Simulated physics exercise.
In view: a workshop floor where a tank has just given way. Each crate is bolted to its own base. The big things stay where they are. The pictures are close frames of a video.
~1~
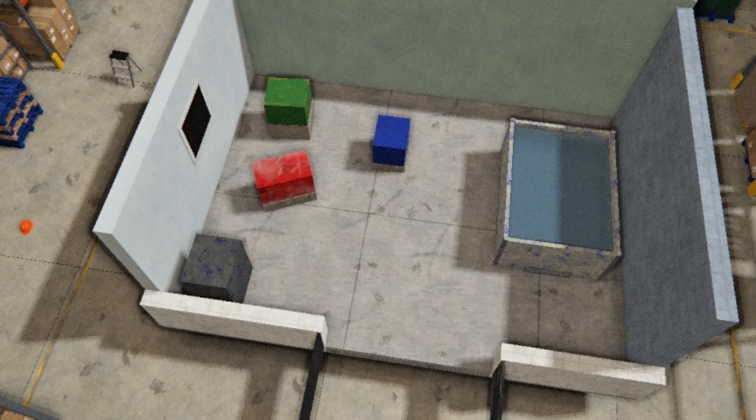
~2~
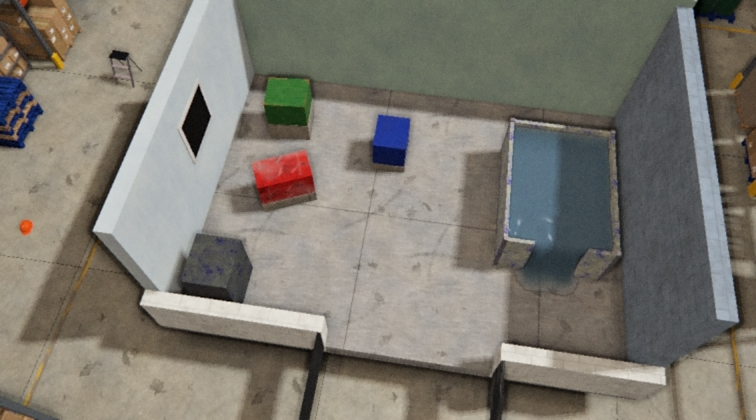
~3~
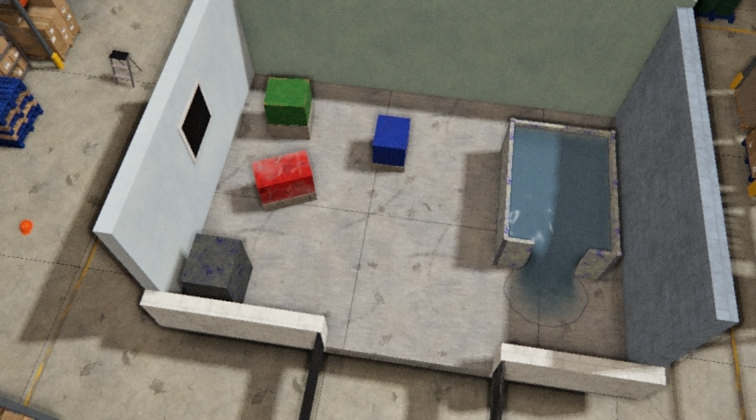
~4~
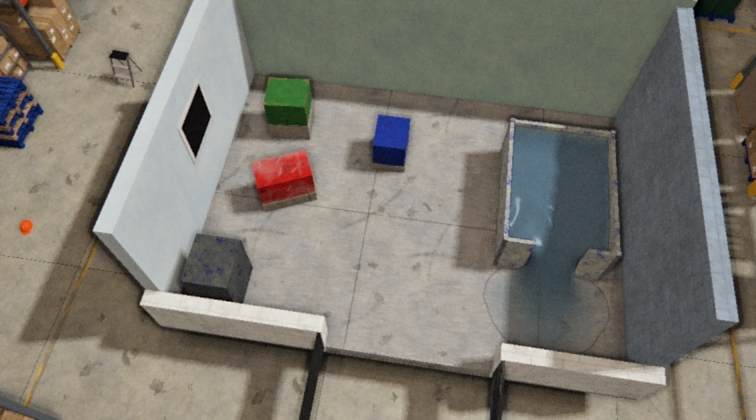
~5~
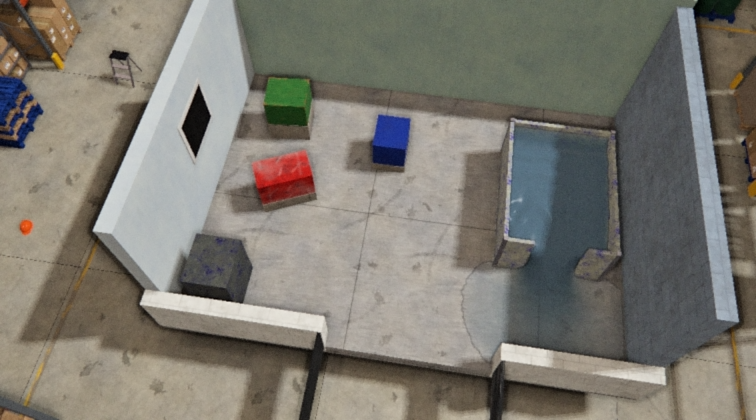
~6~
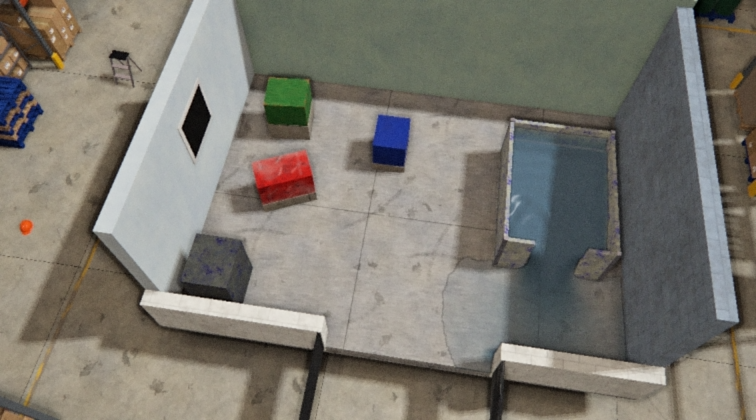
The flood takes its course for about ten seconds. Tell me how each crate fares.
The blue crate stays dry; the red crate stays dry; the green crate stays dry.
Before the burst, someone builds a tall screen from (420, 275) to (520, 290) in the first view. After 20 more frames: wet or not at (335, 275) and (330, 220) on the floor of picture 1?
In that order: Flooded, flooded.
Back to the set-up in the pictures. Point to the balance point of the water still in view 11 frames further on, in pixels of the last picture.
Roughly at (546, 253).
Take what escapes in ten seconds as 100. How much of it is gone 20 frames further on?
Some 45 per cent.
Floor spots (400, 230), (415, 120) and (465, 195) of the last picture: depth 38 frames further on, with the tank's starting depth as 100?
Roughly 2, 4 and 0 per cent, in turn.
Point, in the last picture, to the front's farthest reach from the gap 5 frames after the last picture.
Around (375, 338).
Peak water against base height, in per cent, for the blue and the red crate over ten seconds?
In turn 50 and 50 per cent.
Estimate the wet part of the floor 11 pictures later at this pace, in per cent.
About 25 per cent.
A moment on, water covers 15 % of the floor; the blue crate not reached, the red crate not reached, the green crate not reached.
Next, water covers 25 % of the floor; the blue crate not reached, the red crate not reached, the green crate not reached.
Then, water covers 50 % of the floor; the blue crate not reached, the red crate water round its plinth, the green crate not reached.
Later, water covers 90 % of the floor; the blue crate water round its plinth, the red crate water round its plinth, the green crate water round its plinth.
In the end, water covers 100 % of the floor; the blue crate stayed above the water, the red crate stayed above the water, the green crate stayed above the water.
